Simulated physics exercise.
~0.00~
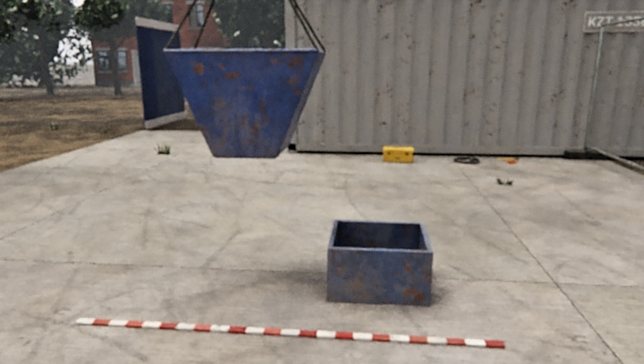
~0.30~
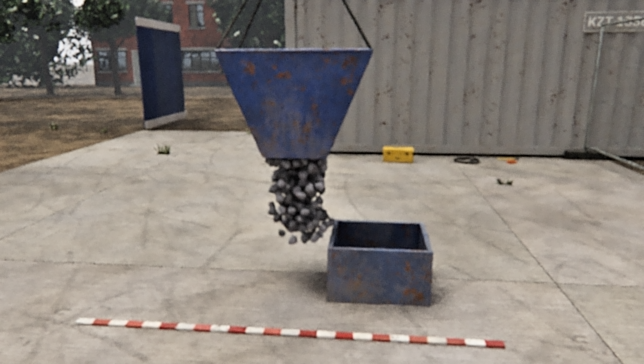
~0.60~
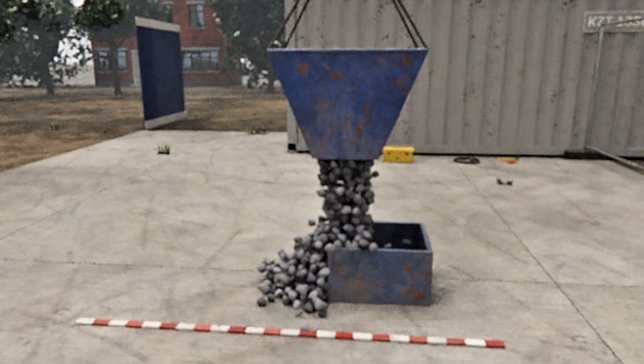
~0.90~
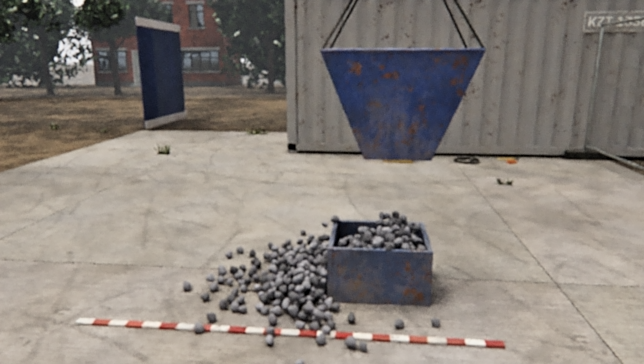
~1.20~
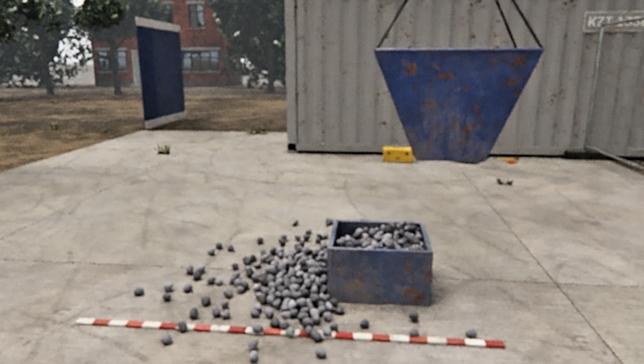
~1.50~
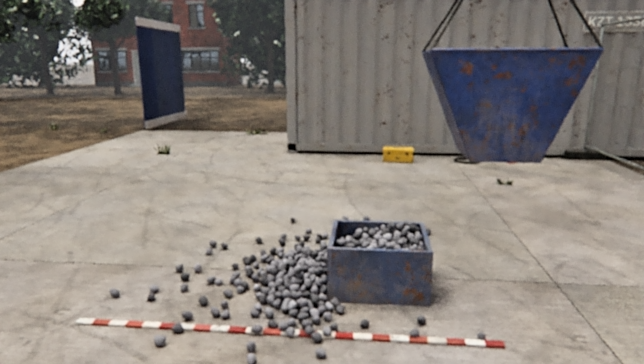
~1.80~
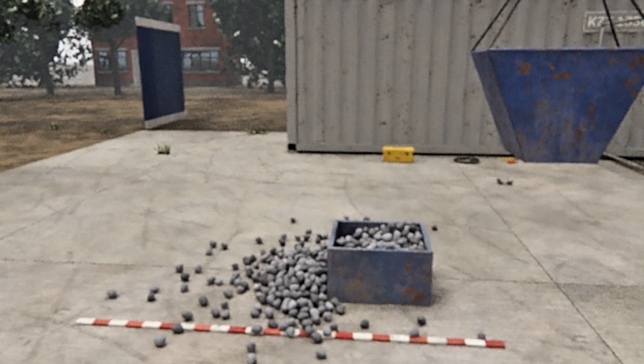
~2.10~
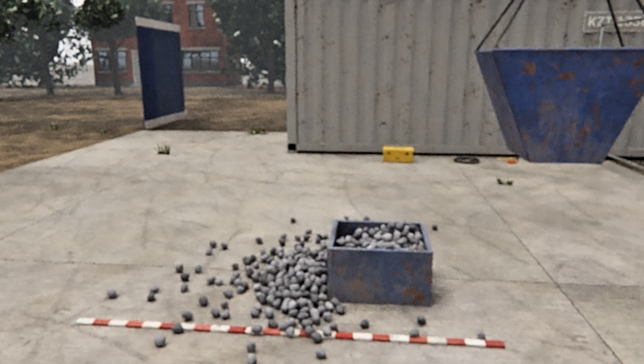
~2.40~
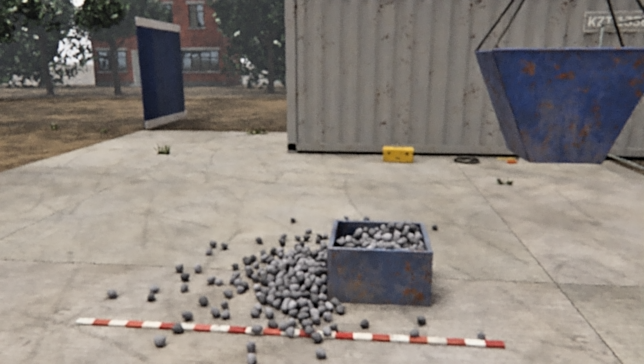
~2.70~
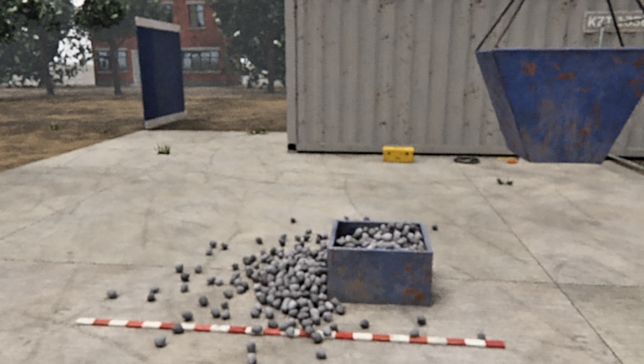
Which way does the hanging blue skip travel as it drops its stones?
The skip travels to the right, passing over the bin and coming to rest off to the right of it.
Blue skip gliding right and pouring grey stones, filling the bin below while many spill in a heap to its left.
